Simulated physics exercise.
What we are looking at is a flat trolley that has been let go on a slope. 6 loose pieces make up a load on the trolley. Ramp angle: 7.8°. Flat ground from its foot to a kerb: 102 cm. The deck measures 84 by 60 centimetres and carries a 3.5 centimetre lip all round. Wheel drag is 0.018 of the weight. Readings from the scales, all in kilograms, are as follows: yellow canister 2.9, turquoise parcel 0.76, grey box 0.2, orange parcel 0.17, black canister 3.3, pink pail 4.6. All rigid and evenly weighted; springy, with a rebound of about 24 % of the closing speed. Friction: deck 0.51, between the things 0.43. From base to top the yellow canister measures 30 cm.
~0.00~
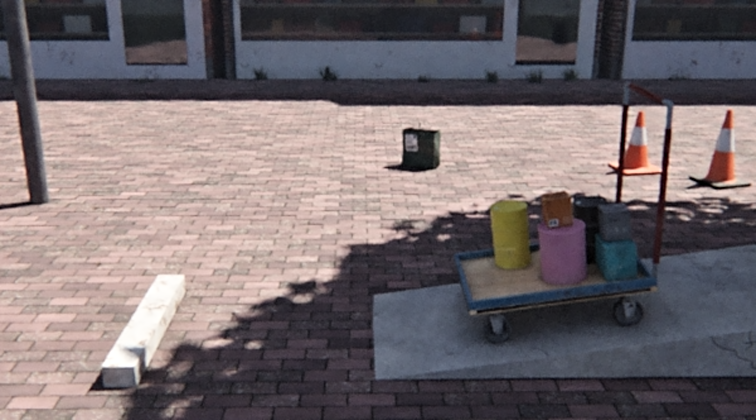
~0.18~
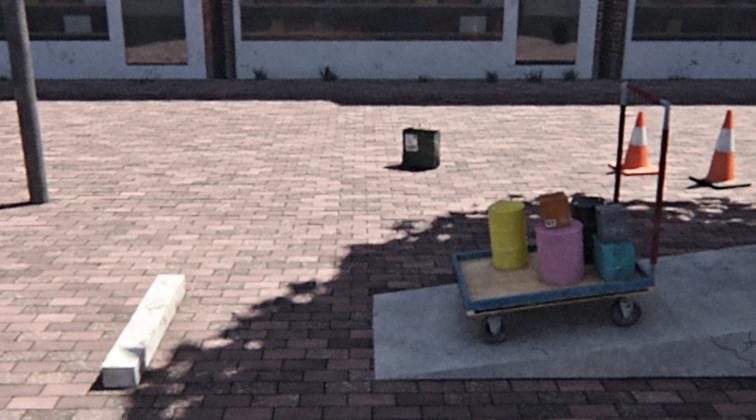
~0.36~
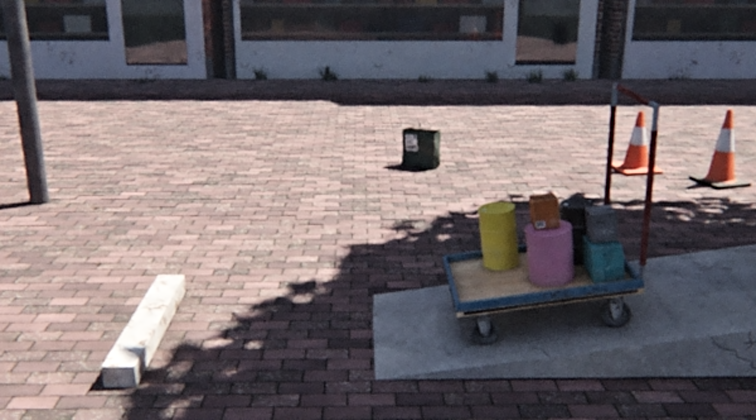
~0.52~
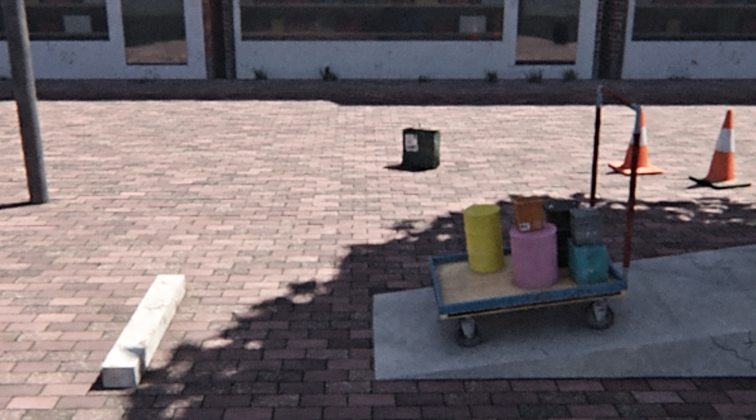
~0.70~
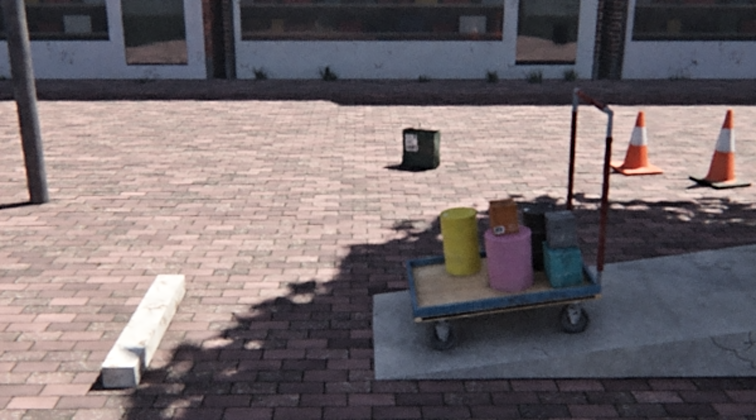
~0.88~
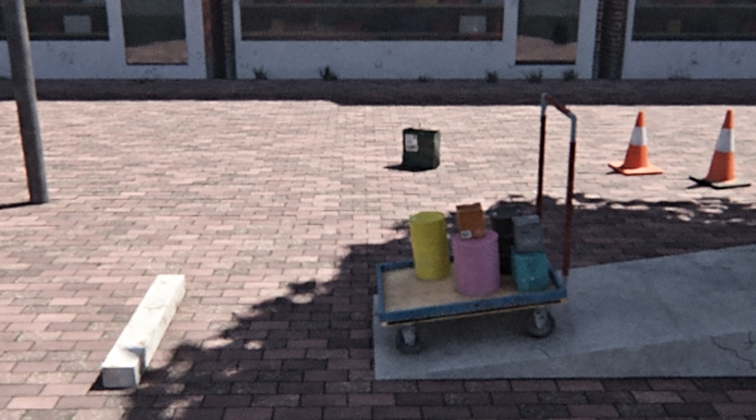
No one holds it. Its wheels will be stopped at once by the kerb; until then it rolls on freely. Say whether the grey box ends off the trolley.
It does not fall off.
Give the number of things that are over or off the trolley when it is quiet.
That makes 0.
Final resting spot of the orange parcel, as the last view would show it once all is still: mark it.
Roughly pixel (200, 236).
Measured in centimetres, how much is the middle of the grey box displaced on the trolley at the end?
22 cm.
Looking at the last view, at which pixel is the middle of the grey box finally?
Around (248, 255).
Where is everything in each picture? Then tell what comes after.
In the first picture, 148 cm to the kerb; grey box (614, 222); yellow canister (511, 234).
In the second picture, 147 cm to the kerb; orange parcel (555, 210).
In the third picture, 143 cm to the kerb; pink pail (550, 253); yellow canister (499, 236).
In the fourth picture, 135 cm to the kerb; turquoise parcel (587, 259); orange parcel (529, 213).
In the fifth picture, 124 cm to the kerb; black canister (540, 236); pink pail (510, 258).
In the sixth picture, 109 cm to the kerb; grey box (527, 234); yellow canister (430, 245).
By 1.38 s, 49 cm to the kerb.
By 1.88 s, trolley at the kerb; grey box 11 cm from its spot near (270, 255); orange parcel 11 cm from its spot; yellow canister 10 cm from its spot.
By 1.98 s, trolley at the kerb; grey box 19 cm from its spot near (254, 255); orange parcel 17 cm from its spot; black canister 14 cm from its spot.
When it is over (2.7 s), not toppled but over 10 cm from the start, yellow canister, turquoise parcel, grey box, orange parcel, black canister and pink pail. End places, in pixels of the last picture, grey box near (248, 255).
